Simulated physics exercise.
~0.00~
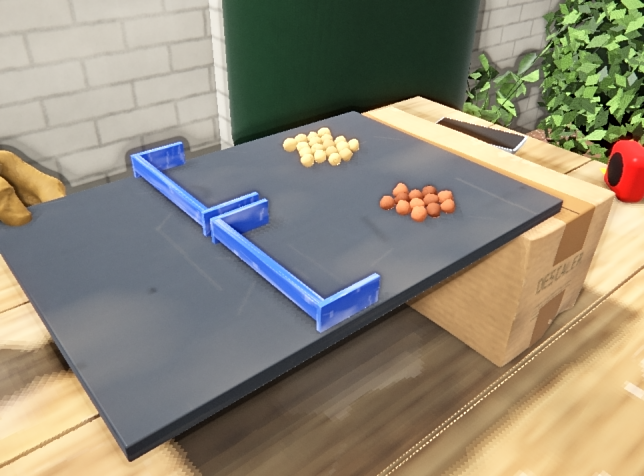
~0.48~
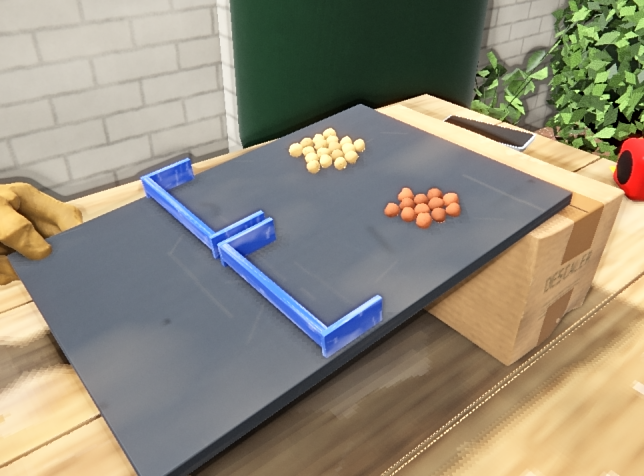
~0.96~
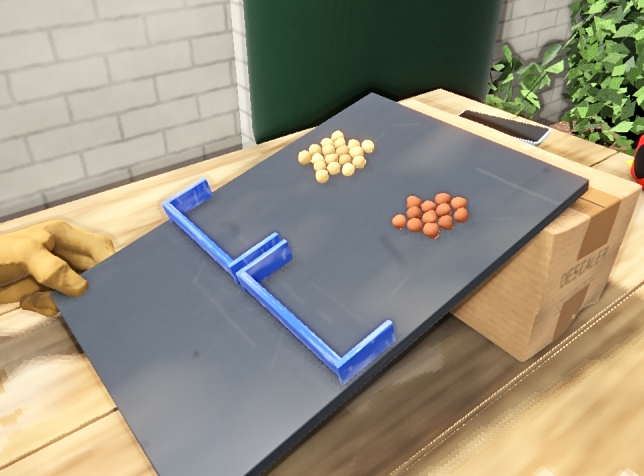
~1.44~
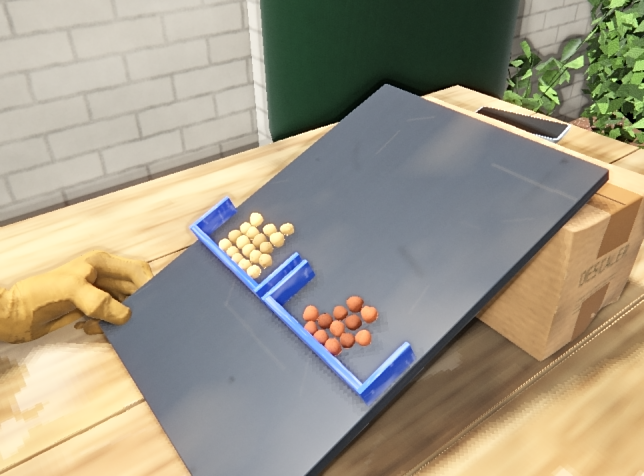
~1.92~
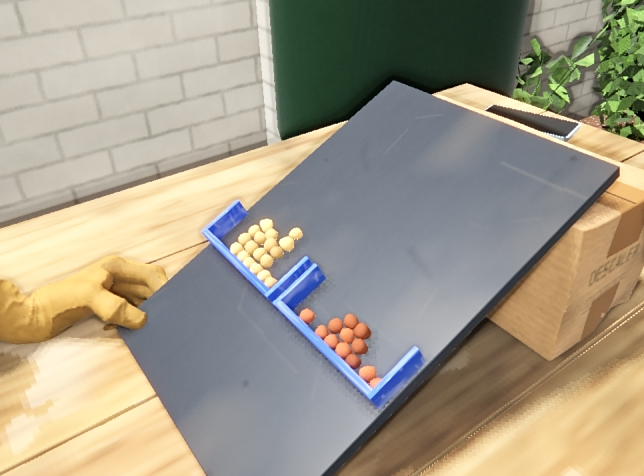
Dark board tilting steeper beside a gloved hand, yellowish and reddish-brown balls moving down it and gathering against two blue barriers.
